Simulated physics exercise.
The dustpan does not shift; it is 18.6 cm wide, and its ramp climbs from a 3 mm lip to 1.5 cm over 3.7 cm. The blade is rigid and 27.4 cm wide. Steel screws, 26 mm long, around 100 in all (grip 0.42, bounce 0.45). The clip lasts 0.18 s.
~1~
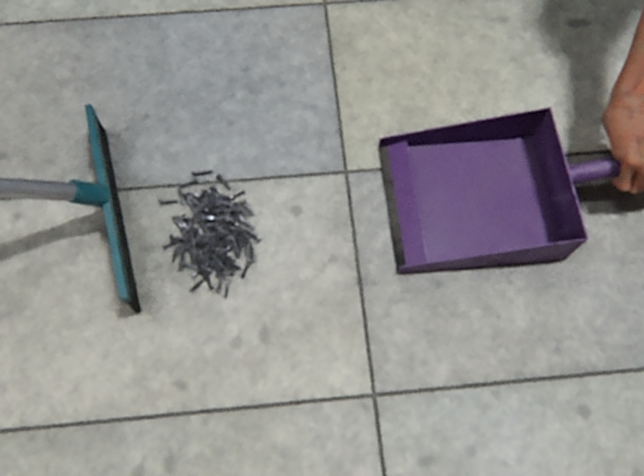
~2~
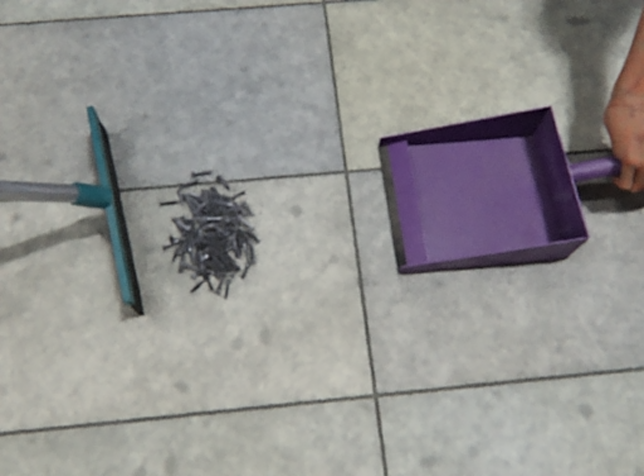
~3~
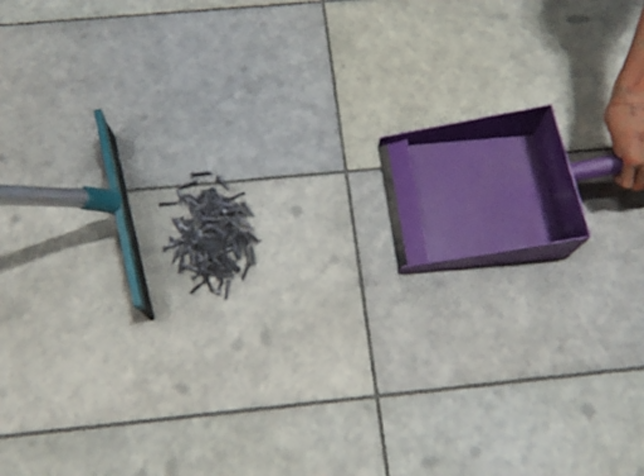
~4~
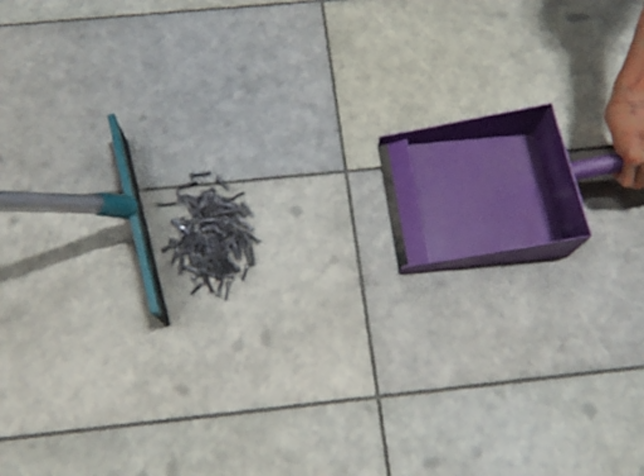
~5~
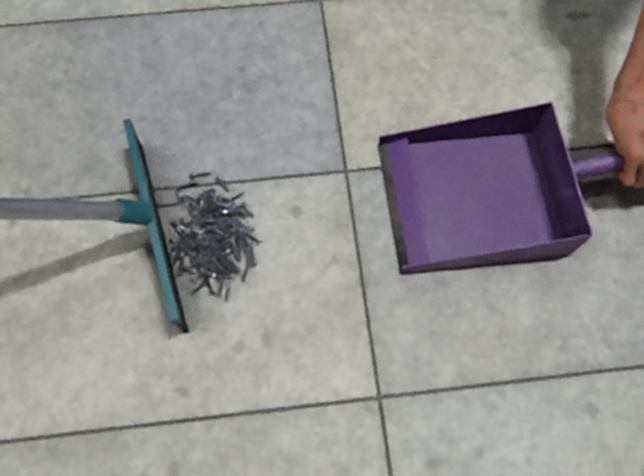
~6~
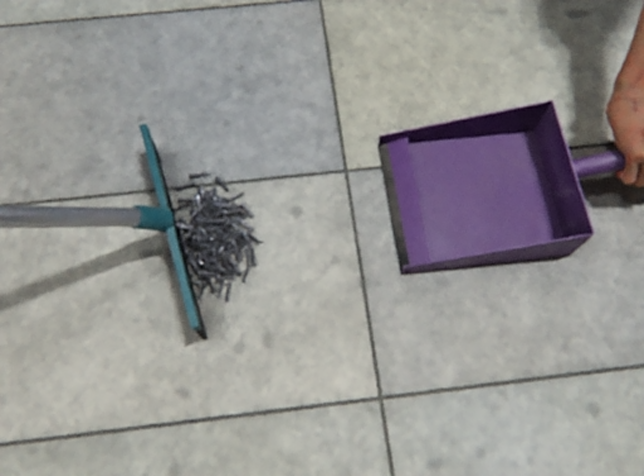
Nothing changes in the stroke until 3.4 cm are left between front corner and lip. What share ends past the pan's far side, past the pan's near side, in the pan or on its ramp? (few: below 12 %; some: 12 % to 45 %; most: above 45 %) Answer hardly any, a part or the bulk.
Far side: Hardly any, near side: A part, pan: Hardly any.
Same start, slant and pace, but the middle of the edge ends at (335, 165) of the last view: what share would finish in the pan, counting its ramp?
Some 10 per cent.
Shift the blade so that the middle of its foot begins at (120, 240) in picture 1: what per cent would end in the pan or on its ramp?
Some 0 per cent.
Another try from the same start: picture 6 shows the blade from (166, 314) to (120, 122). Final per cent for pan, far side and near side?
Pan 0, far 0, near 20.
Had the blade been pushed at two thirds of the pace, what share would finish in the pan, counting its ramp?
Then about 0 per cent.
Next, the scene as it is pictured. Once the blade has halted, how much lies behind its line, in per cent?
Some 5 per cent.
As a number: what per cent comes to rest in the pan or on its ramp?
Some 0 per cent.
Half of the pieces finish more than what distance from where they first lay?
Some 20 cm.
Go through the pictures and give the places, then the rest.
The first picture shows blade from (126, 298) to (91, 112), moved 0.0 cm, 0 of the pieces shifted so far; middle of the pieces at (218, 233); pan at (483, 200).
The second picture shows blade from (130, 301) to (93, 114), moved 0.4 cm, 0 of the pieces shifted so far; middle of the pieces at (218, 234).
The third picture shows blade from (140, 305) to (101, 117), moved 1.7 cm, 0 of the pieces shifted so far; middle of the pieces at (218, 235).
The fourth picture shows blade from (157, 312) to (114, 121), moved 3.8 cm, 0 of the pieces shifted so far; middle of the pieces at (218, 236).
The fifth picture shows blade from (176, 319) to (130, 127), moved 6.2 cm, 1 of the pieces shifted so far; middle of the pieces at (218, 236).
The sixth picture shows blade from (196, 326) to (146, 132), moved 8.5 cm, 33 of the pieces shifted so far; middle of the pieces at (220, 236); pan at (486, 197).
Then, 0.19 s after the last picture, middle of the blade 17 cm from the lip; 0 % over the lip, far side 0 %, near side 10 %.
Then, 0.32 s after the last picture, middle of the blade 9 cm from the lip; 0 % over the lip, far side 0 %, near side 20 %.
Then, 0.57 s after the last picture, middle of the blade 6 cm from the lip; 0 % over the lip, far side 0 %, near side 20 %.
In the end, far side 0 %, near side 20 %, pan 0 %, in front of the lip or behind the blade 75 %.
